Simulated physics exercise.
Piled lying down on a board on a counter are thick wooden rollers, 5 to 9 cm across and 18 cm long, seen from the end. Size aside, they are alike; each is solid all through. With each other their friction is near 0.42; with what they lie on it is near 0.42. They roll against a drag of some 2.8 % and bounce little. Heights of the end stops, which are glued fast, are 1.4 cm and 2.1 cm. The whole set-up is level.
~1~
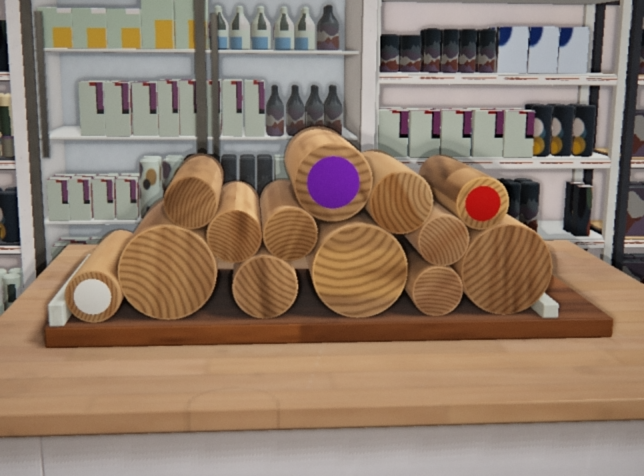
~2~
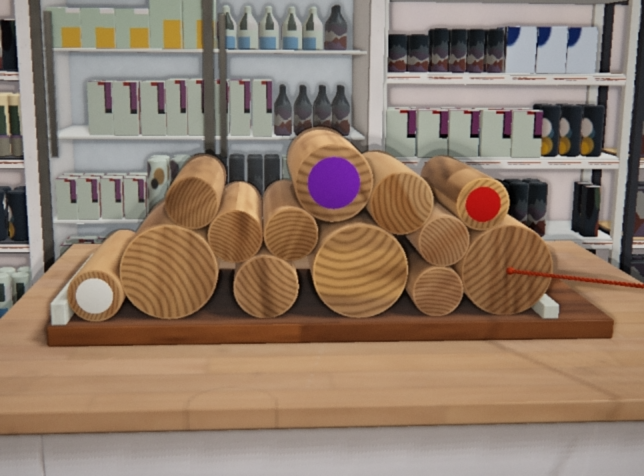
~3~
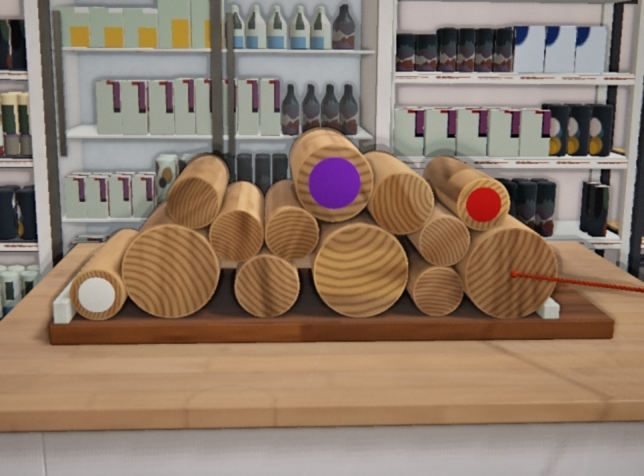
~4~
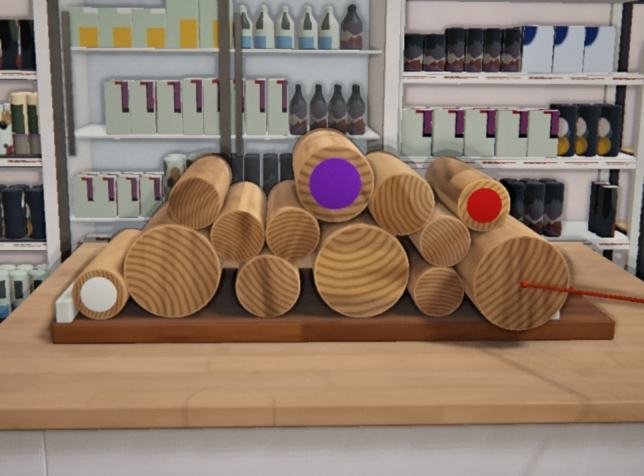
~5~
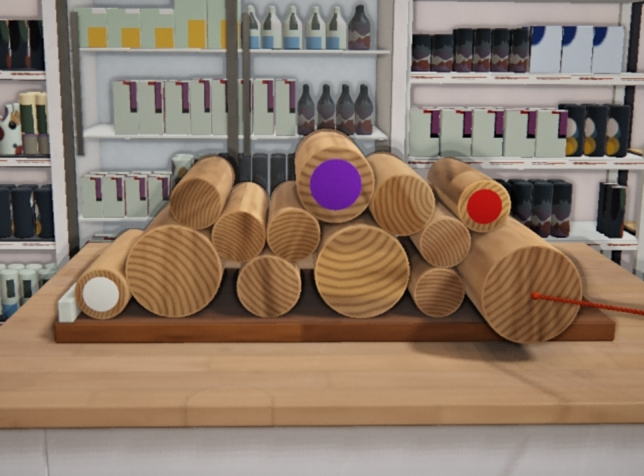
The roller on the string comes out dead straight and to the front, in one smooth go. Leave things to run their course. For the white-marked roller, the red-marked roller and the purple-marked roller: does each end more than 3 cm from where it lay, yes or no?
White: No, red: Yes, purple: No.
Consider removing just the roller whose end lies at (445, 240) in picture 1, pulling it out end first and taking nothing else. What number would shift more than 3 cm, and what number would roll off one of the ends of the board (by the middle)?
Then 0 shift and 0 get out.
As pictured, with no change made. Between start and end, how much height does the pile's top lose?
About 1 cm.
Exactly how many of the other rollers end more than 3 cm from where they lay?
The number is 3.
Then, 0.37 s after the last picture, 0 now displaced over 3 cm; white in place; red 1.5 cm right and 1 cm down; purple 0.5 cm right and 0.4 cm down.
Then, 0.52 s after the last picture, 3 now displaced over 3 cm; white in place; red 6 cm right and 7 cm down; purple 1 cm right and 0.4 cm down.
Then, 0.73 s after the last picture, 3 now displaced over 3 cm; white in place; red 11 cm right and 8 cm down; purple 1 cm right and 0.5 cm down.
Then, 1.08 s after the last picture, 3 now displaced over 3 cm; 1 off the right end of the board; white in place; red 21 cm right and 10 cm down; purple 1 cm right and 0.5 cm down.
All still, 1.5 s past the final picture, 3 moved over 3 cm; 1 off the right end of the board; white in place; red fallen off to the right; purple 1 cm right and 0.5 cm down; top of the pile 18 cm high, from 18 cm.
